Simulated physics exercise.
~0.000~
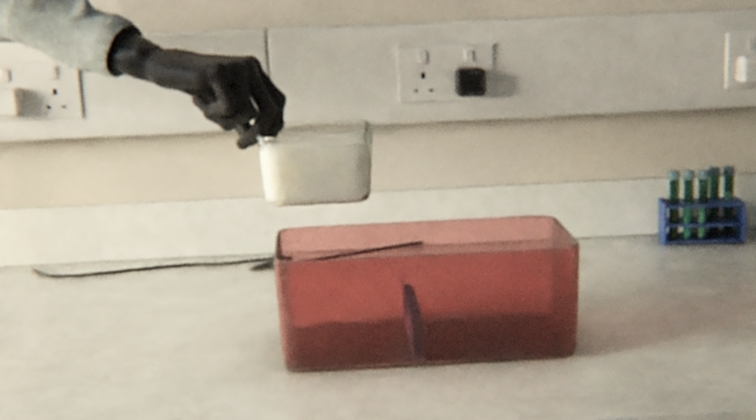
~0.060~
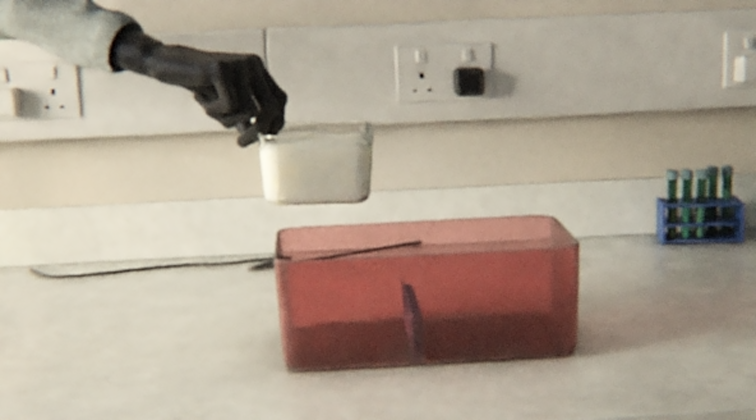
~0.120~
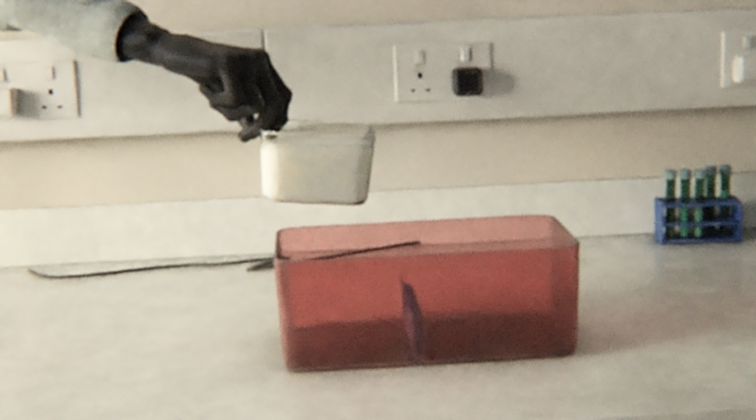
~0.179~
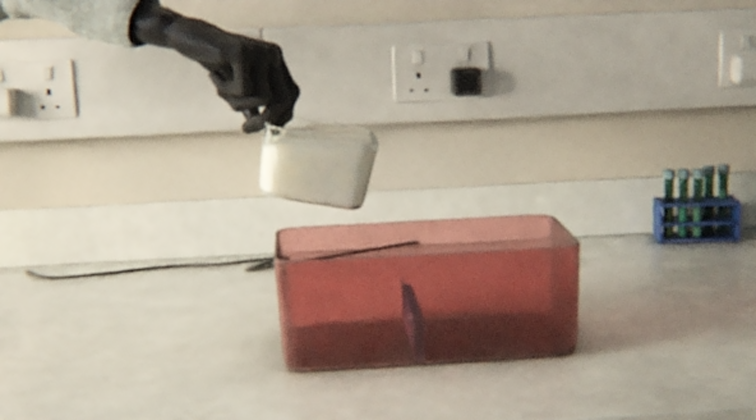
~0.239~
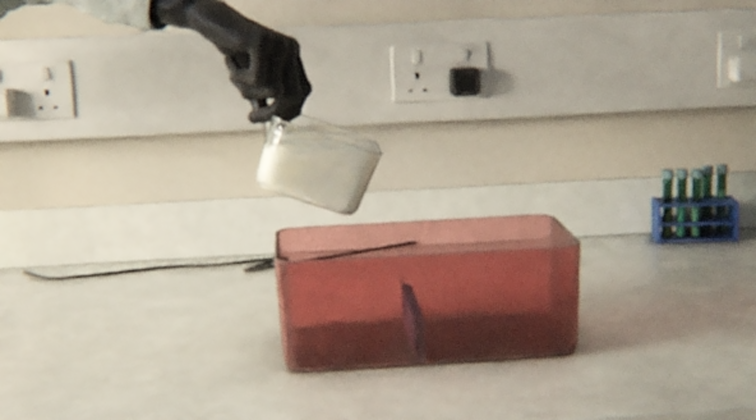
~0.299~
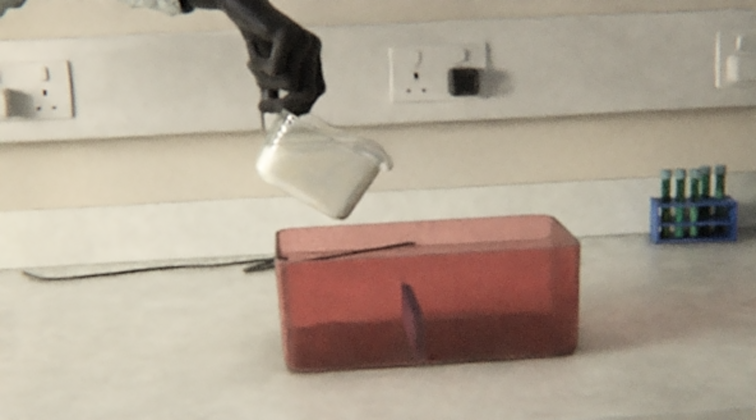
A dark-gloved hand reaches in from the upper left, holding a clear food box of white milk above a translucent red oblong basin on a pale worktop, seen from the side and slightly above. A thin dark rod lies to the left, green-filled tubes stand in a blue rack at right, and sockets line the wall. The hand gradually tilts the box down to the right, milk reaching its lip, while the view drifts very slightly.
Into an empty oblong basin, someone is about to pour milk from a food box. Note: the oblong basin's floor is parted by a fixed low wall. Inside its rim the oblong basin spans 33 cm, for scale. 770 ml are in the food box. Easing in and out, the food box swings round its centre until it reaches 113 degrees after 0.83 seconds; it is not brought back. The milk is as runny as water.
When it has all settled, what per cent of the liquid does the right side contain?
The right side contains about 70 per cent.
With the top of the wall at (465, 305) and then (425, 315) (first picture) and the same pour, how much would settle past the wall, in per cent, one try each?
The first gives near 10 per cent and the second near 55 per cent.
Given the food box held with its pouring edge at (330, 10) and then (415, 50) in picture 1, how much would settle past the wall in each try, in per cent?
I'd say 65 percent on the first go, 90 percent on the next.
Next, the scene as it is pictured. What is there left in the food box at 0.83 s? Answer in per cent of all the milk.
Close to 2 in a hundred.
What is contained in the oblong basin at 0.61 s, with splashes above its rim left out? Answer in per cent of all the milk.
Roughly 52 per cent.
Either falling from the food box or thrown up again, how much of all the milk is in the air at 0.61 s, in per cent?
Around 24 in a hundred.
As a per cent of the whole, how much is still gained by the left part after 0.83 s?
4 %.
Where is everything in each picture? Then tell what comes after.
Tilt 0°; pouring edge (369, 128); surface from (263, 141) to (367, 137); the oblong basin's rim runs from (277, 246) to (566, 232); the wall's top is at (412, 303), in the first picture.
Tilt 1°; pouring edge (370, 129); surface from (264, 141) to (368, 137), in the second picture.
Tilt 6°; pouring edge (372, 133); surface from (265, 140) to (370, 137), in the third picture.
Tilt 13°; pouring edge (375, 139); surface from (266, 140) to (373, 138), in the fourth picture.
Tilt 22°; pouring edge (378, 149); surface from (268, 141) to (378, 142); 1 per cent is over the edge, in the fifth picture.
Tilt 32°; pouring edge (379, 161); surface from (264, 145) to (377, 152); 6 per cent is over the edge, in the sixth picture.
By 0.61 s the tilt is 94° and 23 per cent is still to pour, 7 is left of the wall and 46 right of it.
By 0.83 s the tilt is 113° and 2 per cent is still to pour, 26 is left of the wall and 70 right of it.
By 1.07 s the tilt is 113° and 0 per cent is still to pour, 30 is left of the wall and 70 right of it.
By 1.33 s the tilt is 113° and 0 per cent is still to pour, 30 is left of the wall and 70 right of it.
At rest 30 per cent lies left of the wall, 70 right of it and 0 outside.
